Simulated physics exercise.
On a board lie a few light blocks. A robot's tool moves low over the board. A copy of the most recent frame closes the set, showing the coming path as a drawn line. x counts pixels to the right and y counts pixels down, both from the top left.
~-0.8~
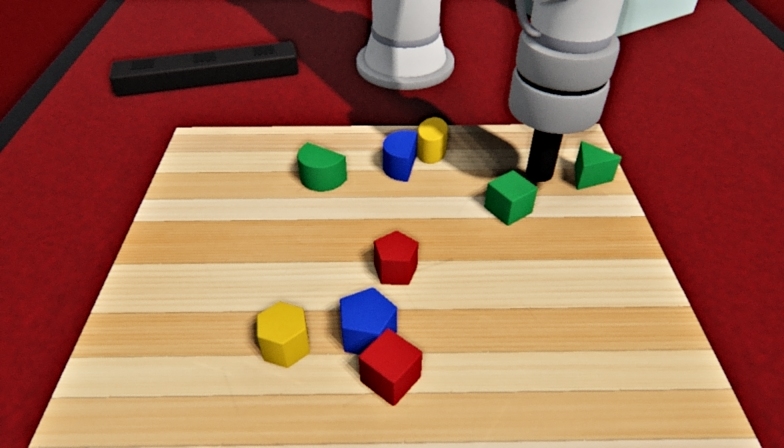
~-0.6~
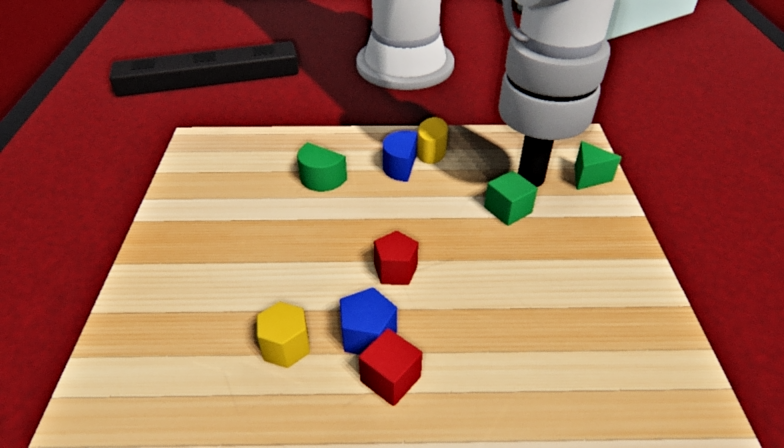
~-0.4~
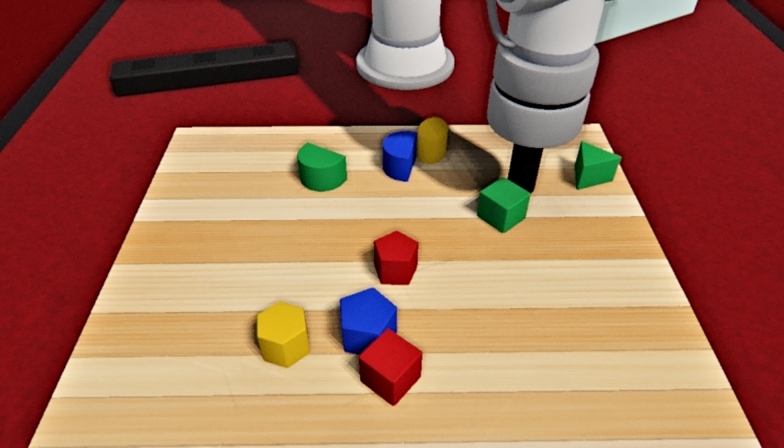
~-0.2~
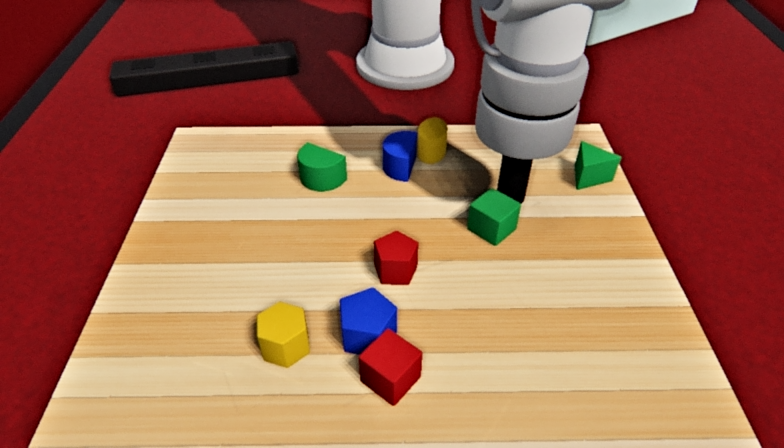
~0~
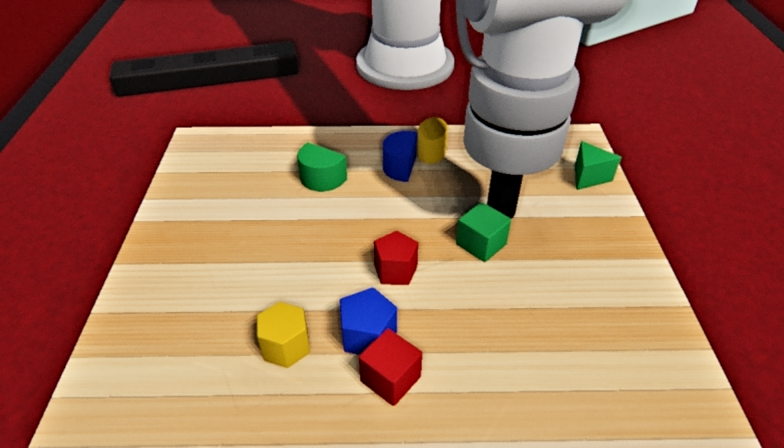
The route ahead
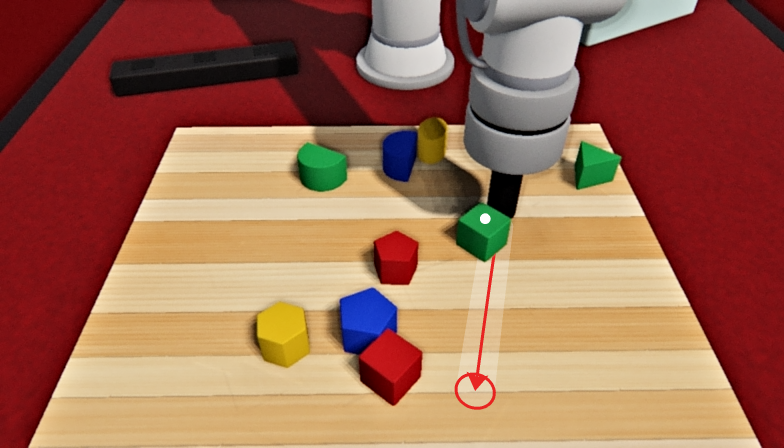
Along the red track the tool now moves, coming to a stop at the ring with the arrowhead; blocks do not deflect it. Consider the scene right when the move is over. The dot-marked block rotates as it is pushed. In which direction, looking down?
Spin direction: Clockwise.
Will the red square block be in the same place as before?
I expect so.
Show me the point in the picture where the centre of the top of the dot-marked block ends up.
When the path ends, it will be at (455, 257).
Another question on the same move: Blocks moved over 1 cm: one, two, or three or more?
I count one.
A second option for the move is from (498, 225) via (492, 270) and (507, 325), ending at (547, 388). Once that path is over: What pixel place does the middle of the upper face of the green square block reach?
Top centre: (459, 256).
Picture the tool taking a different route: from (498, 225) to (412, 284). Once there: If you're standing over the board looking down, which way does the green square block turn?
Counterclockwise from above.
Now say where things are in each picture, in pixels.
In the first picture, tip of the tool at (539, 175), middles of tops, red square block at (391, 354), green square block at (513, 185).
In the second picture, tool at (530, 181), nothing pushed.
In the third picture, tool at (520, 188), green square block at (506, 192).
In the fourth picture, tool at (510, 199), green square block at (496, 204).
In the fifth picture, tool at (500, 213), red square block at (391, 354), green square block at (485, 219).
The line goes from (498, 225) directly to (475, 391); the dot is on the green square block.
The first path, step by step. One third of the way, tool at (494, 259); green square block at (460, 253), turned 40° clockwise.
Two thirds of the way, tool at (486, 314); green square block at (455, 257), turned 55° clockwise.
At the end, tool at (477, 379); red square block unmoved; green square block at (455, 257), turned 55° clockwise.
